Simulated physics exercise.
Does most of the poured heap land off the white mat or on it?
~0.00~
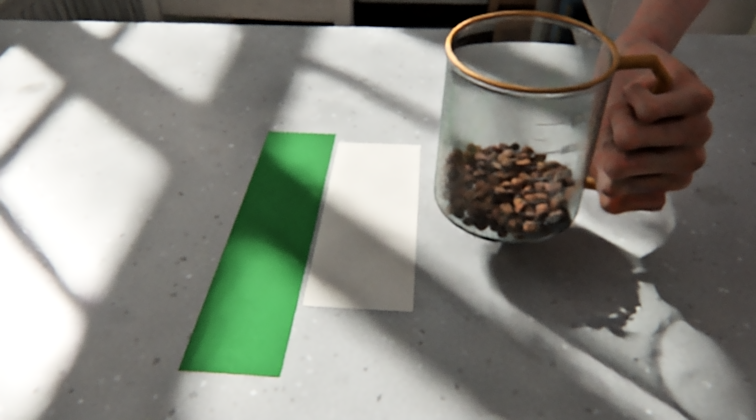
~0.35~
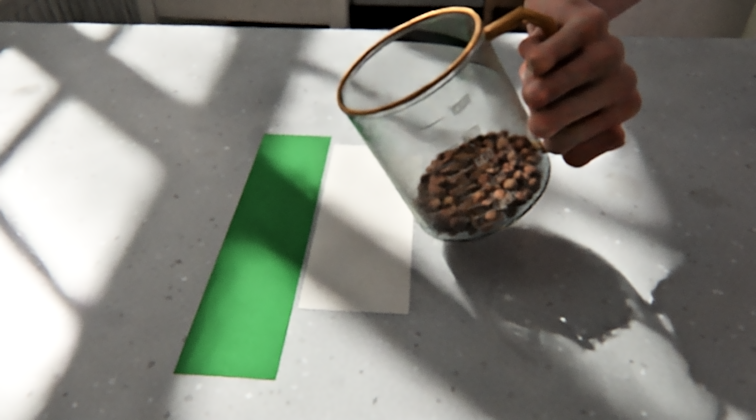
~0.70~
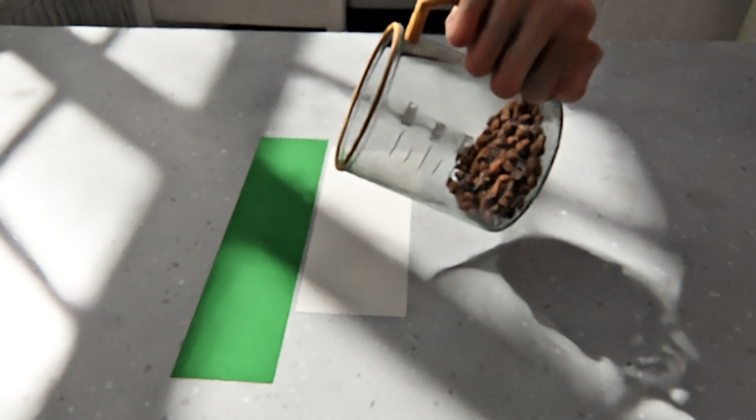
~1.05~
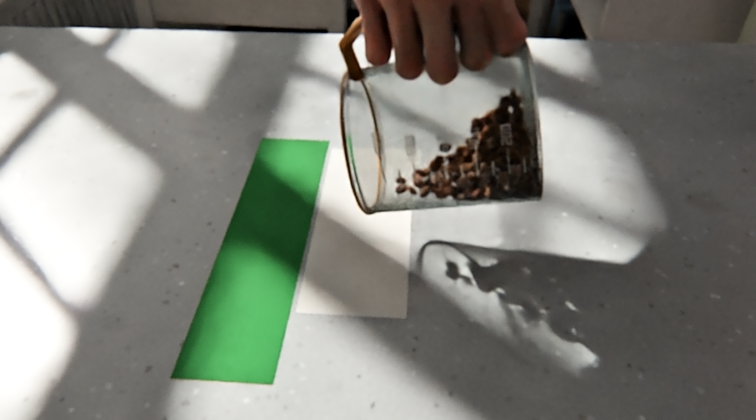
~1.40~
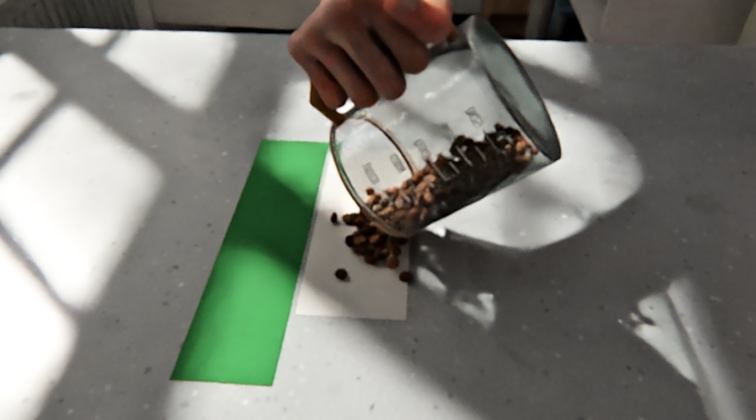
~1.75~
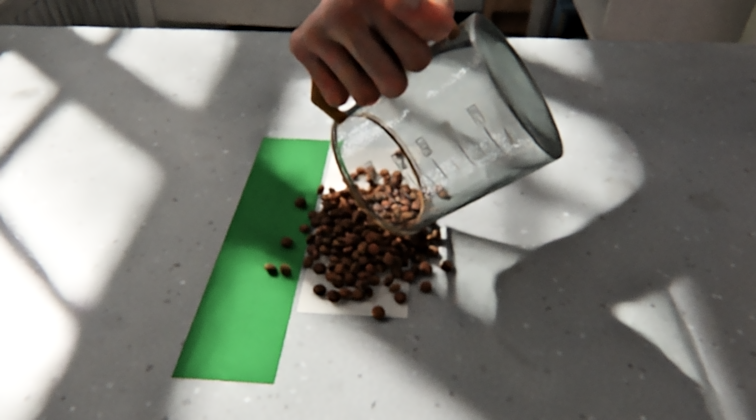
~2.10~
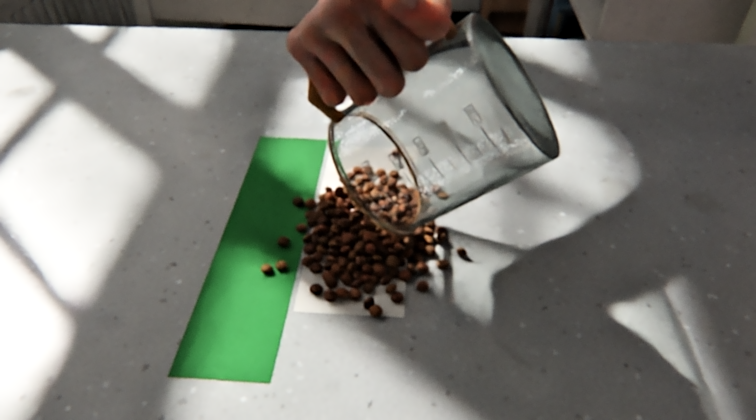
Most of the heap lands on the white mat, with only a few pieces on the green mat and the bare table.
